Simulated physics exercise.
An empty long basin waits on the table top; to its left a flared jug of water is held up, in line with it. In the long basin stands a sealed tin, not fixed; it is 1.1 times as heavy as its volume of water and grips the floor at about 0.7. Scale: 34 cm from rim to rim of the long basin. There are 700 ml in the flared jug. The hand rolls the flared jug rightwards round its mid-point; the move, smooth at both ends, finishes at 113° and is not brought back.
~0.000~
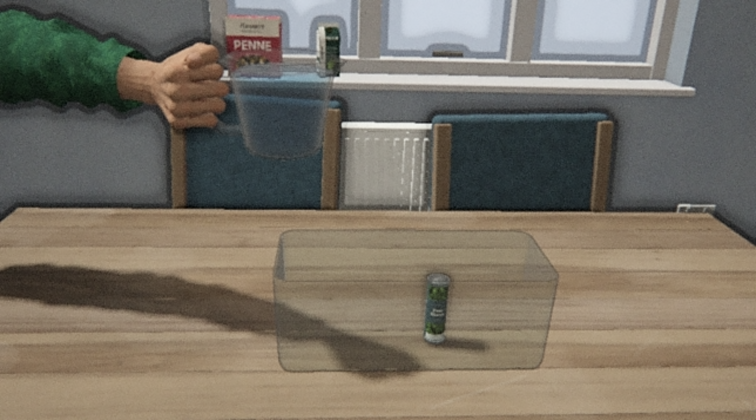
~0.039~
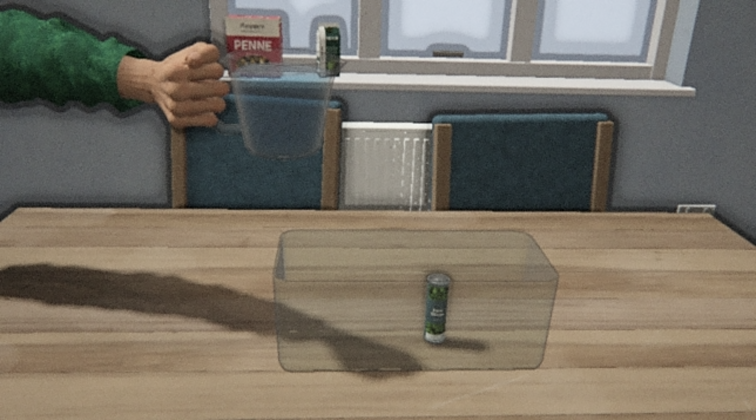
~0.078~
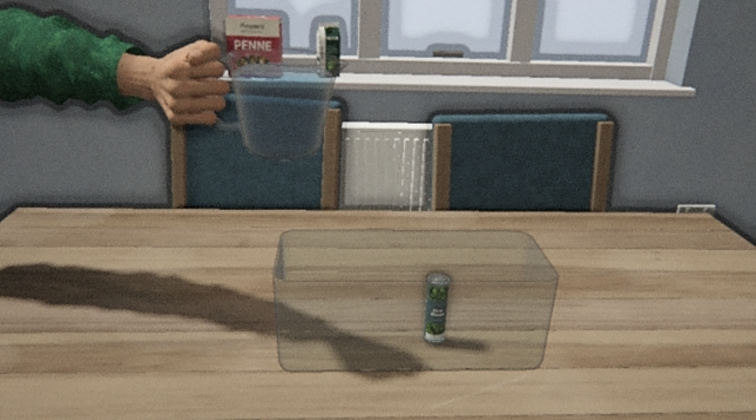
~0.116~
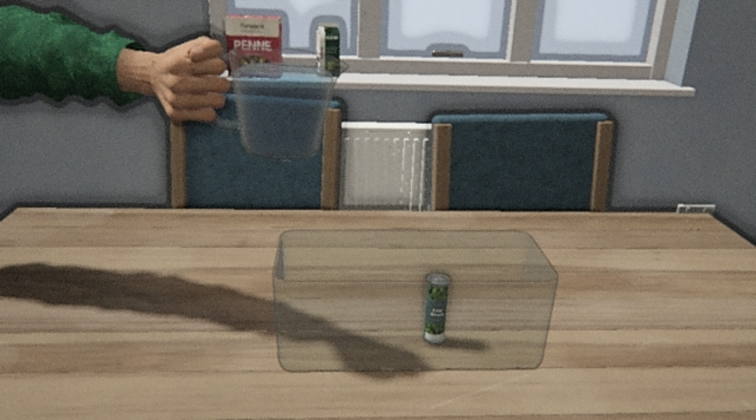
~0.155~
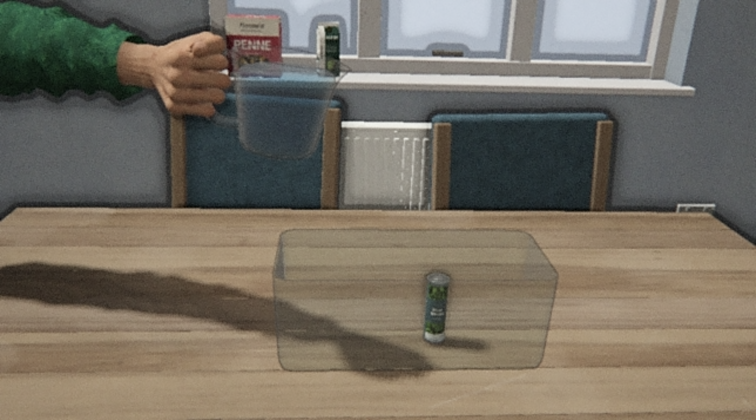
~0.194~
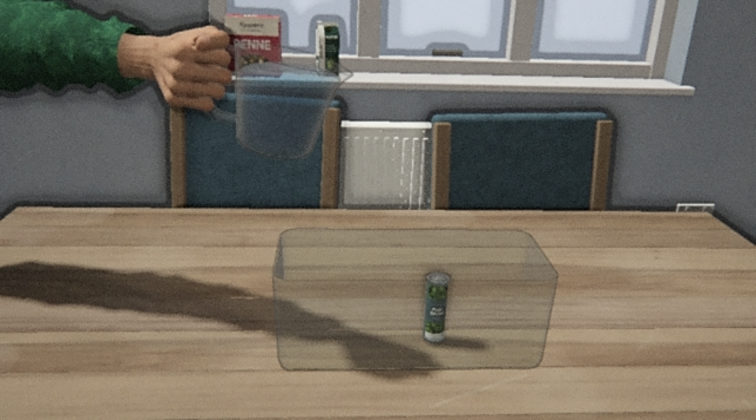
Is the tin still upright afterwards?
The tin falls.
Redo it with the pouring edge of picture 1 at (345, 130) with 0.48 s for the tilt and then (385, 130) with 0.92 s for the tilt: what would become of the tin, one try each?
First it keeps standing; then it goes over.
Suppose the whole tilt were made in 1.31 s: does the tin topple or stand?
Then it falls.
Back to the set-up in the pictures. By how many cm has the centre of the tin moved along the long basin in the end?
Some 8.5 cm.
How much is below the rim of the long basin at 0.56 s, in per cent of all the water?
Near 6 in a hundred.
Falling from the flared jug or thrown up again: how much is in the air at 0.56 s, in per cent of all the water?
About 30 per cent.
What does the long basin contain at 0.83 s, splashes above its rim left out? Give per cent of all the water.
About 72 per cent.
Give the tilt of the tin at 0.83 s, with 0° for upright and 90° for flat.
About 25°.
By 0.56 s the tilt is 76° and 63 per cent is still to pour; the tin stands where it began.
By 0.83 s the tilt is 110° and 7 per cent is still to pour; the tin leans 27°.
By 1.11 s the tilt is 113° and 0 per cent is still to pour; the tin lies on its side.
By 1.42 s the tilt is 113° and 0 per cent is still to pour; the tin lies on its side.
At rest the tin lies on its side.
